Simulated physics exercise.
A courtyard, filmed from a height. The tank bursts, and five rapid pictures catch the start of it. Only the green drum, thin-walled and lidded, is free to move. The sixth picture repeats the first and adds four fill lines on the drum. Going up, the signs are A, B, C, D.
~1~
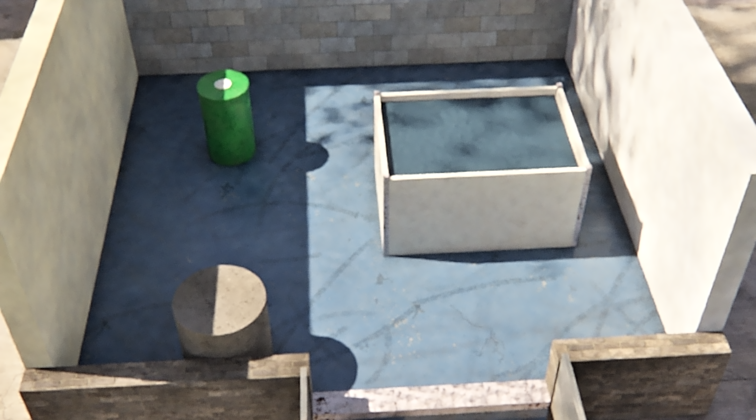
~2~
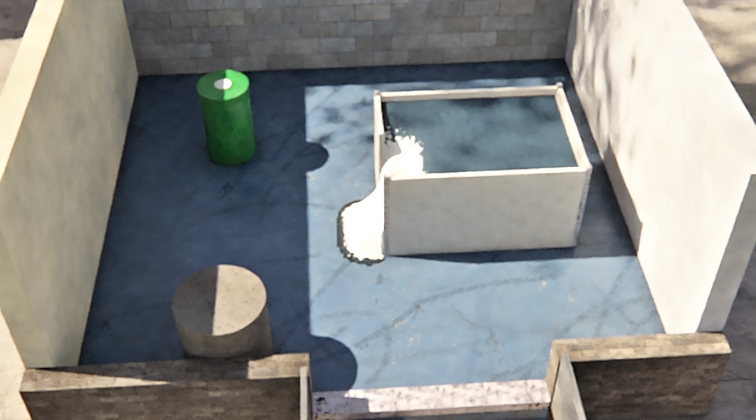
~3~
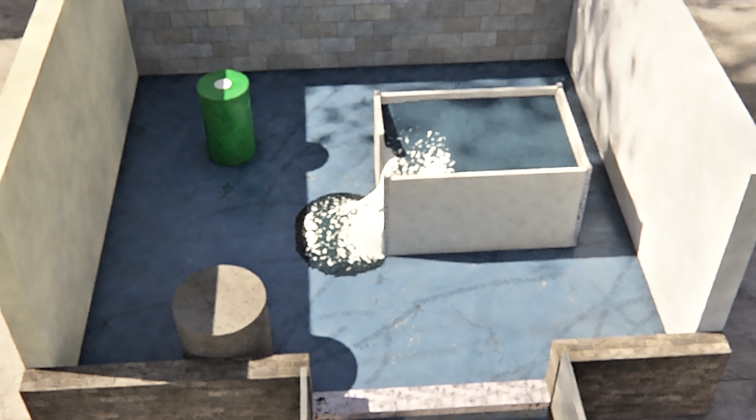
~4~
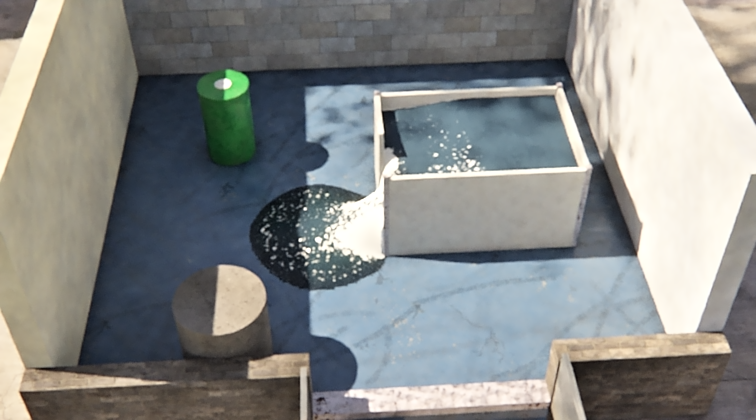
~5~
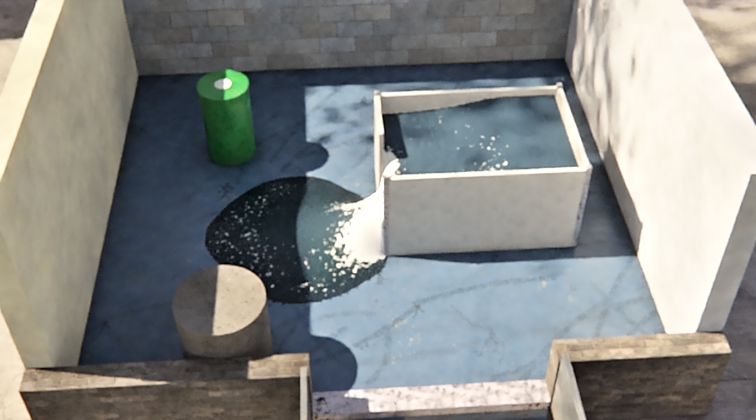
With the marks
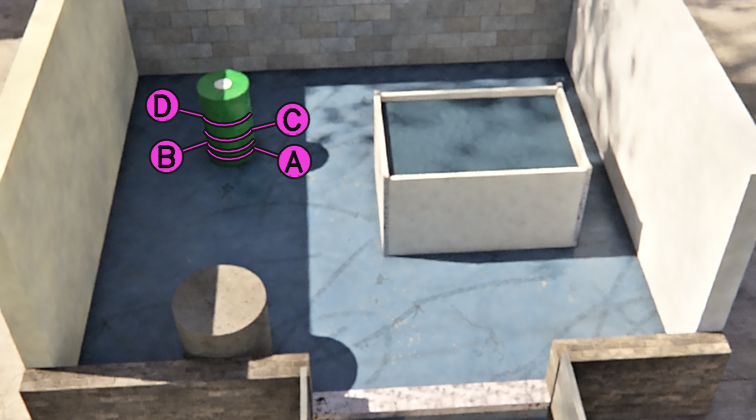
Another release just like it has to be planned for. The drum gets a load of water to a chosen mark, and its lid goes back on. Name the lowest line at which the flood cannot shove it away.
It is B.
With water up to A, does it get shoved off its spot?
Yes, it does.
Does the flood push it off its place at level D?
No, that is safe.
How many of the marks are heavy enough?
Three.
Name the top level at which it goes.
Here it is level A.
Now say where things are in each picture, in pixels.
In the first picture, lid of the green drum at (223, 84); tank full, its middle at (477, 136); open gate at (431, 350).
In the second picture, 1 % of the ground wet, in view closest to the drum at (350, 209).
In the third picture, 4 % of the ground wet, in view closest to the drum at (313, 208).
In the fourth picture, 6 % of the ground wet, in view closest to the drum at (307, 189).
In the fifth picture, lid of the green drum at (223, 84); 10 % of the ground wet, in view closest to the drum at (313, 185).
On the marked copy, A at (230, 159); B at (229, 151); C at (227, 140); D at (225, 125); from the bottom up A, B, C, D.
For level A, it is pushed about its own width away.
For level B, it does not move.
For level C, it does not move.
For level D, it does not move.
